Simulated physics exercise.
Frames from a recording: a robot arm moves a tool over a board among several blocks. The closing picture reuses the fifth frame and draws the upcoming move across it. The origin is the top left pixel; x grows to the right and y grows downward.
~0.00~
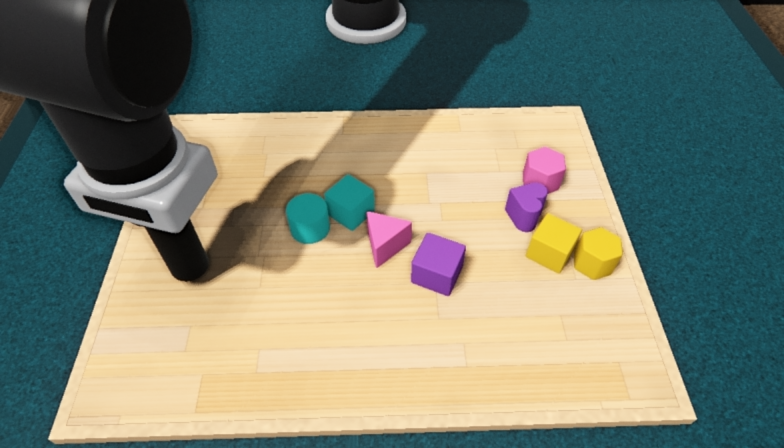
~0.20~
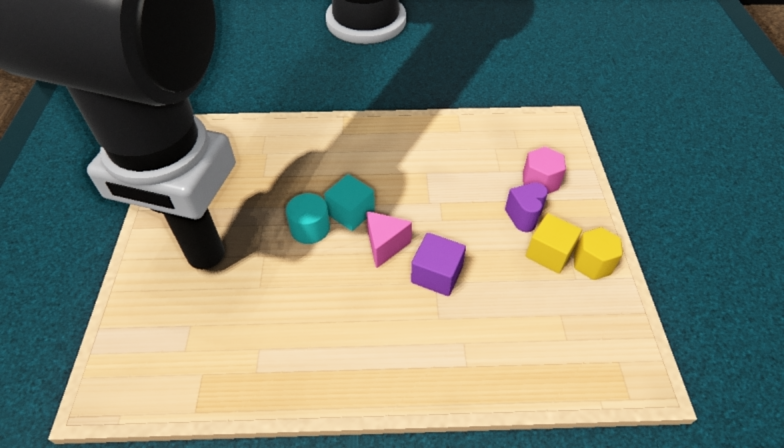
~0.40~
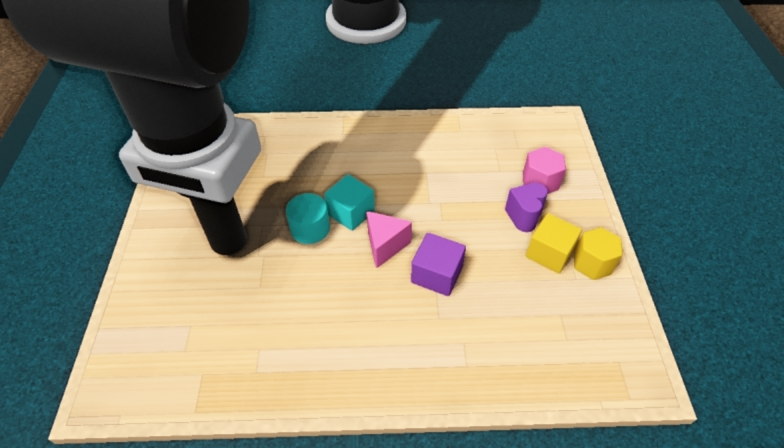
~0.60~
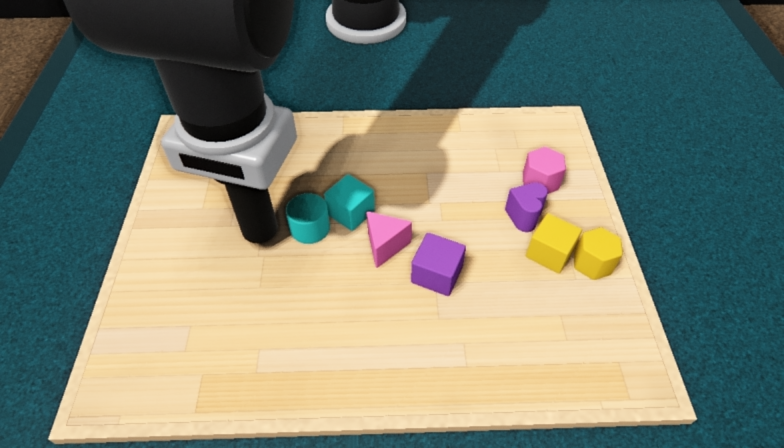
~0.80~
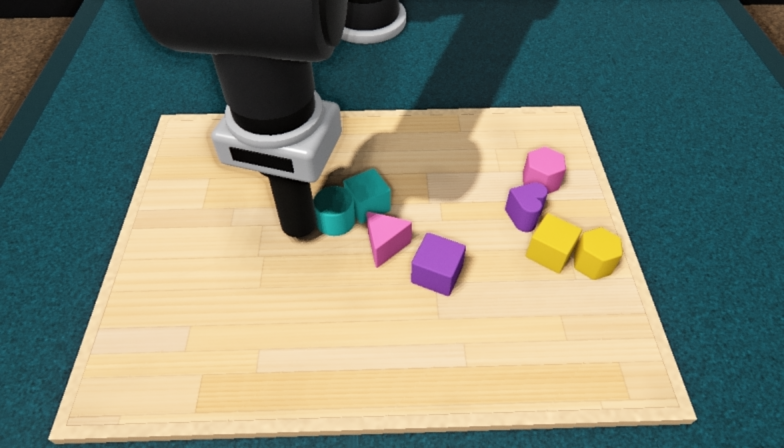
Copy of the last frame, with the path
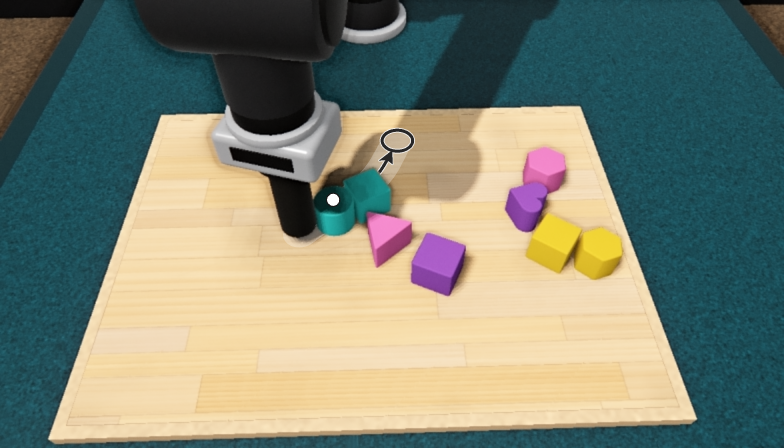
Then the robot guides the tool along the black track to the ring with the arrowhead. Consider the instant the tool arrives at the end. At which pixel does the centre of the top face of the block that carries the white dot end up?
Most likely (408, 166).
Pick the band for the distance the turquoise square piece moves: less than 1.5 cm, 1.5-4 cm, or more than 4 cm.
Beyond 4 cm.
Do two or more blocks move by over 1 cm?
Answer: Yes.
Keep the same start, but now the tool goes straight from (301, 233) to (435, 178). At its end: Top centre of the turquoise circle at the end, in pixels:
Its top middle: (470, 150).
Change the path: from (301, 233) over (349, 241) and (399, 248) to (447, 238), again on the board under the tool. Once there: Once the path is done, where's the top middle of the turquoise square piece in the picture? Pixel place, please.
The point I'd pick in the picture is (394, 167).
The drawn path runs from (301, 233) through (363, 189) to (397, 141); the dot is on the turquoise circle.
The first path, step by step. One third of the way, tool at (342, 194); turquoise circle at (379, 179); turquoise square piece at (415, 170).
Two thirds of the way, tool at (379, 163); turquoise circle at (408, 166); turquoise square piece at (447, 167), turned 20° clockwise.
At the end, tool at (397, 131); turquoise circle at (408, 166); turquoise square piece at (447, 167), turned 20° clockwise; pink triangular piece not moved.
